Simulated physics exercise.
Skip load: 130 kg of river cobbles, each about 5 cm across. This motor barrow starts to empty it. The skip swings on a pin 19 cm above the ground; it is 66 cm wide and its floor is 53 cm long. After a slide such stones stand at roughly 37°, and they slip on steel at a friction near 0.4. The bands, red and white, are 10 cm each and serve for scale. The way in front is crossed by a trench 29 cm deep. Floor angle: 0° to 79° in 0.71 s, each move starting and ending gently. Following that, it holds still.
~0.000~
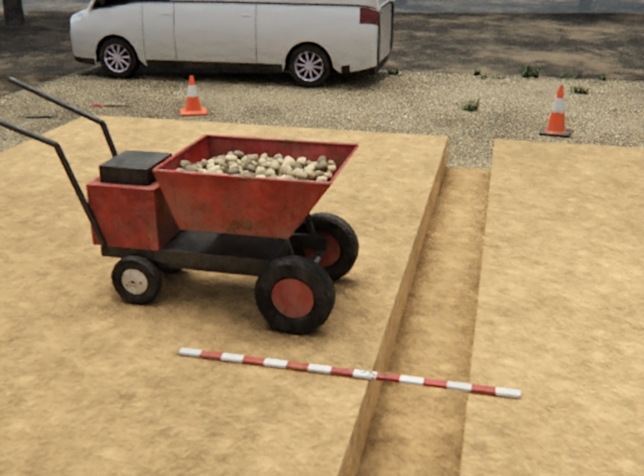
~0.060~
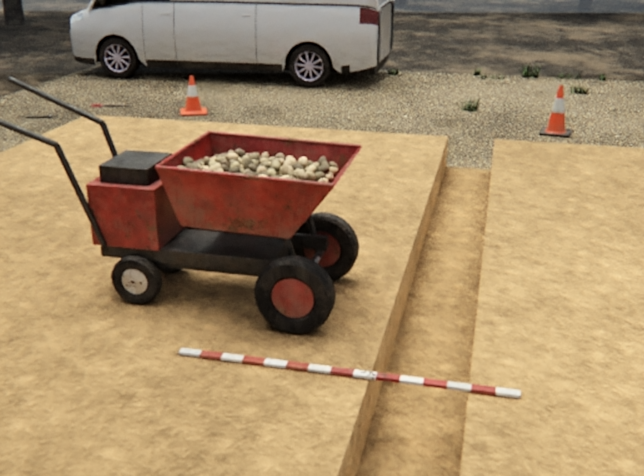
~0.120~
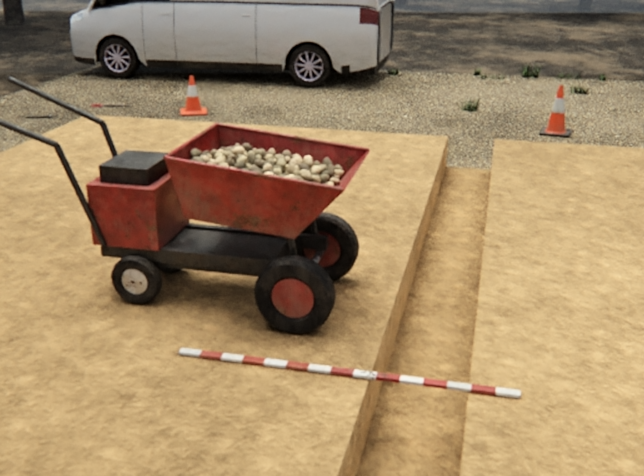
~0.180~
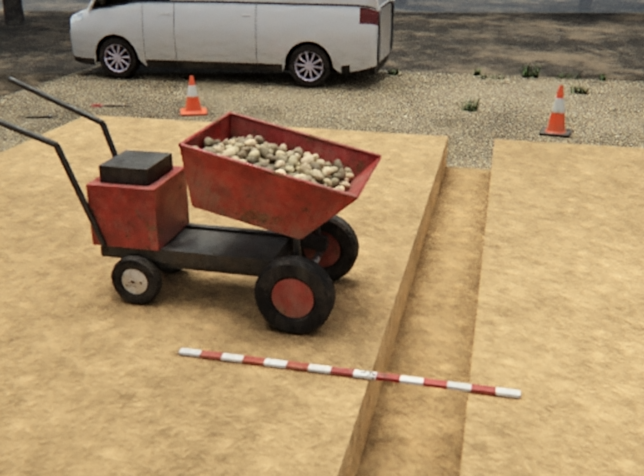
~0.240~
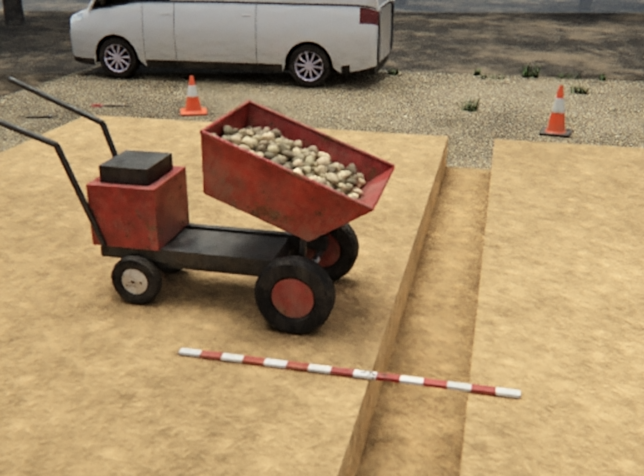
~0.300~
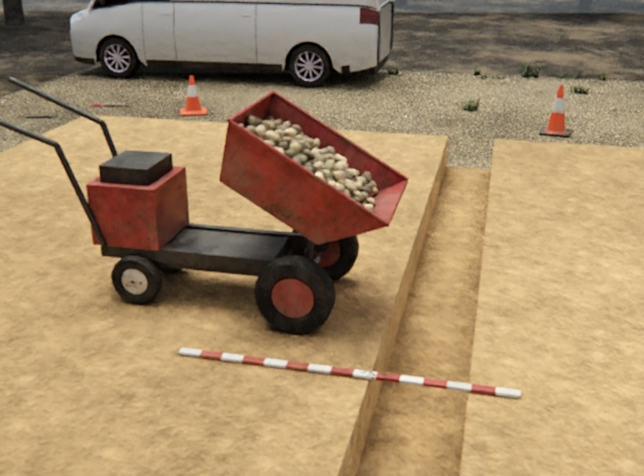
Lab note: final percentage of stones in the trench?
Approx. 61 %.
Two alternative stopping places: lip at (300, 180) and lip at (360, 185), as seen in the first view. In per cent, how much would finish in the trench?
Roughly 90 per cent, then 30 per cent.
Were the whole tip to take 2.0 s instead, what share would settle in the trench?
With that change, it comes to around 80 per cent.
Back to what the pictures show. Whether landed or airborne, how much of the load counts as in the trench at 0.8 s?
By then, around 30 percent.
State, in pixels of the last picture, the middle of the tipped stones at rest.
The middle should be near (463, 353).
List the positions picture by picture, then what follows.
The skip is at 0°, its lip at (330, 184); the top of the load is at (269, 164), in the first picture.
The skip is at 2°, its lip at (333, 186); the top of the load is at (255, 161); the stones move at 0.4 m/s on average, in the second picture.
The skip is at 6°, its lip at (343, 190); the top of the load is at (236, 154); the stones move at 0.8 m/s on average, in the third picture.
The skip is at 13°, its lip at (357, 198); the top of the load is at (246, 146); the stones move at 1.1 m/s on average, in the fourth picture.
The skip is at 21°, its lip at (373, 209); the top of the load is at (253, 135); the stones move at 1.4 m/s on average, in the fifth picture.
Lip at (389, 225), floor tilted 30°, highest stones at (266, 127); the stones move at 1.5 m/s on average, in the sixth picture.
After 0.5 s the floor is at 66°; 100 % in the skip; the foremost stones are at (419, 259).
After 0.8 s the floor is at 79°; 50 % in the skip, 31 % in the trench, 19 % past the trench; the foremost stones are at (521, 323).
After 1.2 s the floor is at 79°; 6 % in the skip, 55 % in the trench, 39 % past the trench; the foremost stones are past the picture's edge.
After 3.1 s the floor is at 79°; 0 % in the skip, 61 % in the trench, 39 % past the trench; the foremost stones are past the picture's edge.
